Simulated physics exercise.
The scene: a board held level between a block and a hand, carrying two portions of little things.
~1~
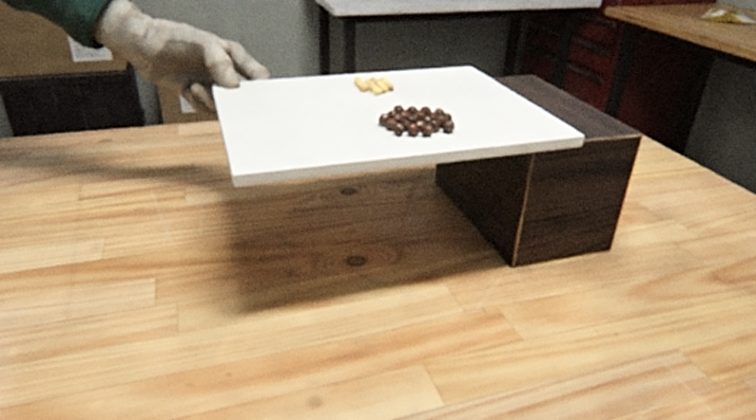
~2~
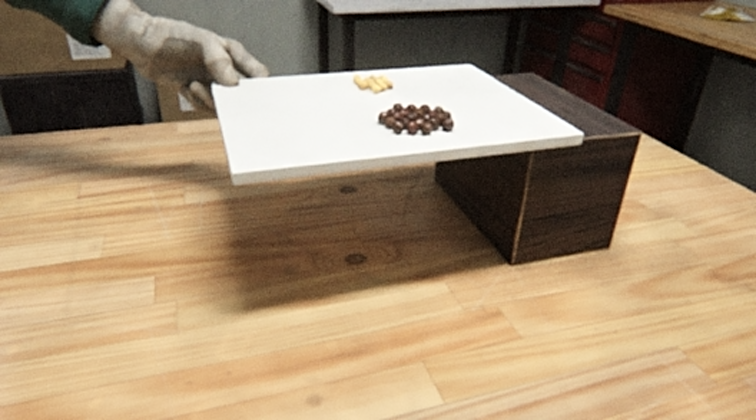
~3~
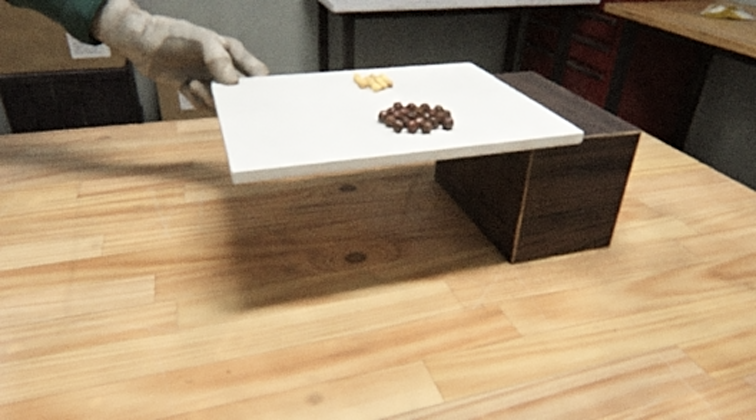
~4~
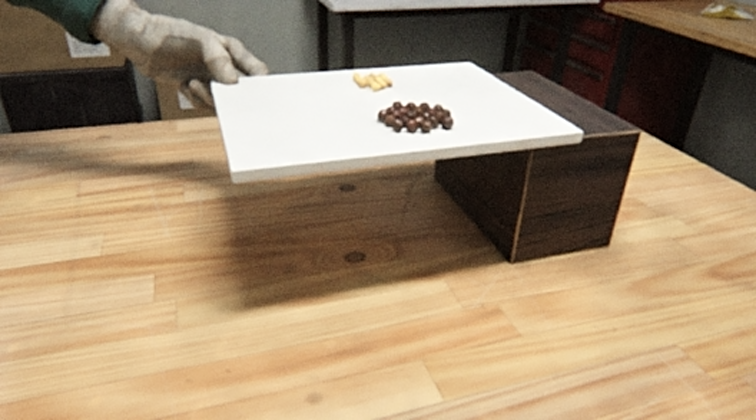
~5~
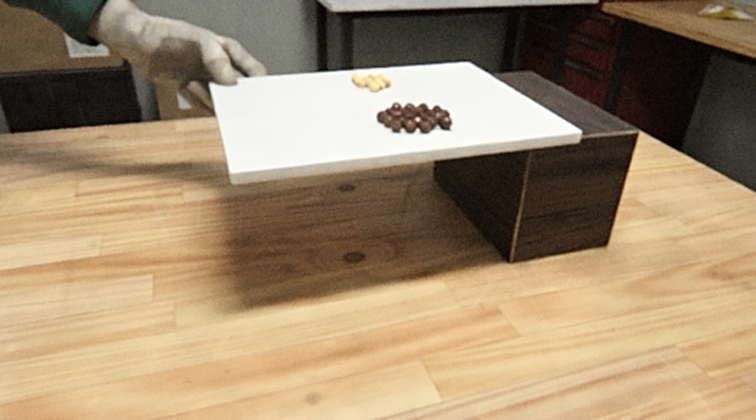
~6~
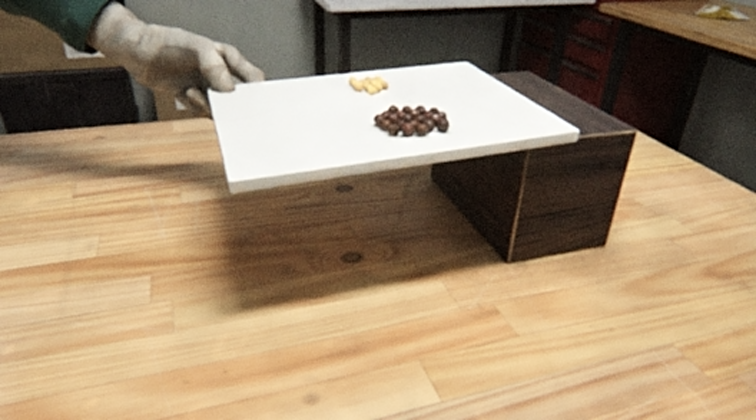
A gloved hand held one end of a white board level, its other end on a dark block, with small brown balls and yellowish bits on top, then lowered its end very slightly.
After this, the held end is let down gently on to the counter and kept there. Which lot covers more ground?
The near one outruns the other.
Then, 0.70 s on from there, board sloping at 18°; near lot the whole lot still on the board; far lot the whole lot still on the board.
Then, 1.31 s on from there, board sloping at 30°; near lot mostly up to a board's length out; far lot mostly less than half a board's length out.
Then, 1.83 s on from there, board resting at 31°; near lot mostly one to two board lengths out, a little gone off the counter; far lot mostly up to a board's length out.
In the end, board resting at 31°; near lot mostly one to two board lengths out, a little gone off the counter; far lot mostly up to a board's length out; the near lot has gone farther.
